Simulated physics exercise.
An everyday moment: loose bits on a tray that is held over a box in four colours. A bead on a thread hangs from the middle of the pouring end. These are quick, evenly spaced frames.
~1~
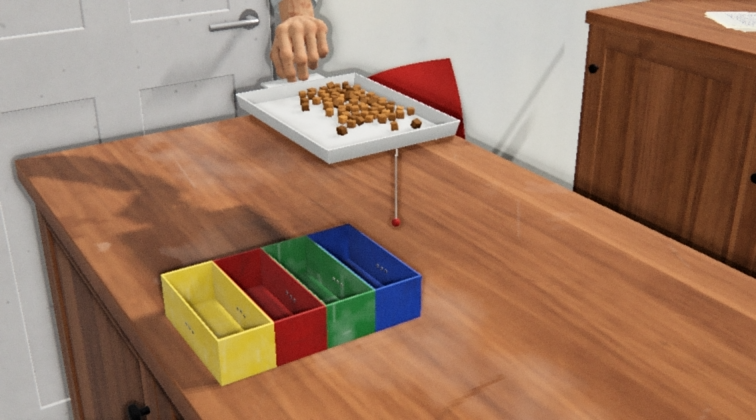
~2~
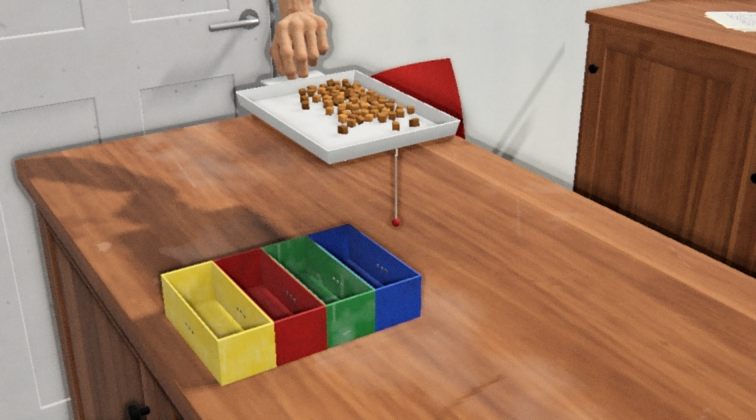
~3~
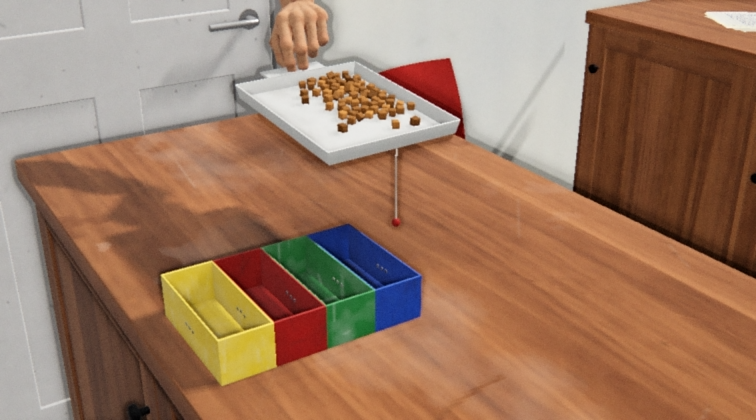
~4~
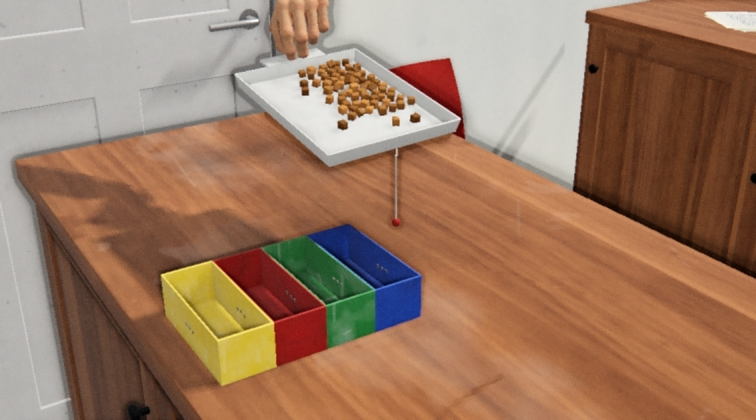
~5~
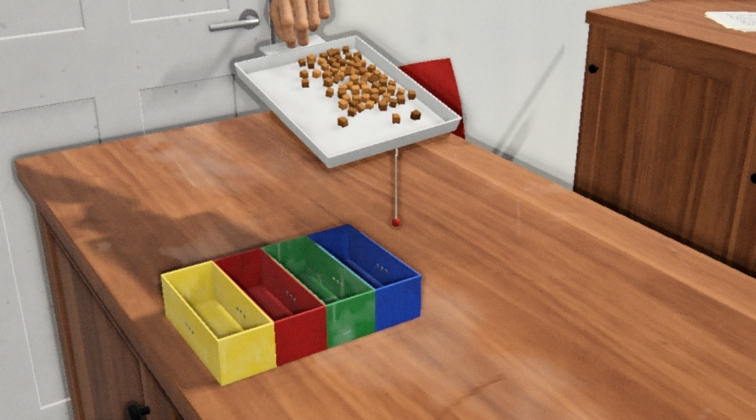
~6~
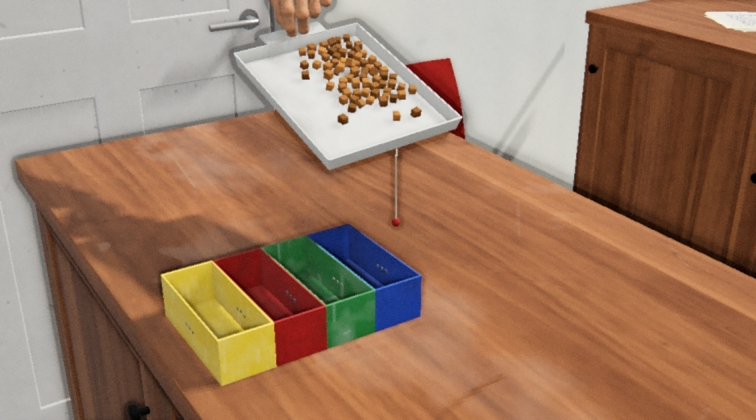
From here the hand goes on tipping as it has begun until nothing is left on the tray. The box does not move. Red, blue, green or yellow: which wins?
Fullest: The blue cell.
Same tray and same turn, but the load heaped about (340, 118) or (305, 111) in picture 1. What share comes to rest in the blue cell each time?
The first gives 60 %, the second 50 %.
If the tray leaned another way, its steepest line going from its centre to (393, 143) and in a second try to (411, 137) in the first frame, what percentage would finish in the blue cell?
The first gives 10 %, the second 0 %.
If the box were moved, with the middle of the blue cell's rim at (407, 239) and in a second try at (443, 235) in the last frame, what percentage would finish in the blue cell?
About 20 and 0 per cent.
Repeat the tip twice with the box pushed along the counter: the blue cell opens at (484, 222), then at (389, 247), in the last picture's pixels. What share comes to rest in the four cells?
In turn 90 and 90 in a hundred.
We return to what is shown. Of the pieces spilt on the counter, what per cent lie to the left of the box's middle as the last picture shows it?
Close to 0 per cent.
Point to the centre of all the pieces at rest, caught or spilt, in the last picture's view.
Near (377, 297).
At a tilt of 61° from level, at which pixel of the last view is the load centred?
Roughly at (373, 134).
Shortly afterwards, tray tipped steeply; all but a few on the tray; a little falling or outside the box.
Next, tray tipped right over; near two thirds on the tray; a little in the blue cell; a little in the green cell; a little falling or outside the box.
Some moments later, tray tipped past a quarter turn; near two thirds in the blue cell; a little in the green cell; near a third falling or outside the box.
In the end, tray tipped past a quarter turn; near two thirds in the blue cell; a little in the green cell; none at all in the yellow cell; none at all in the red cell; near a third outside the box.
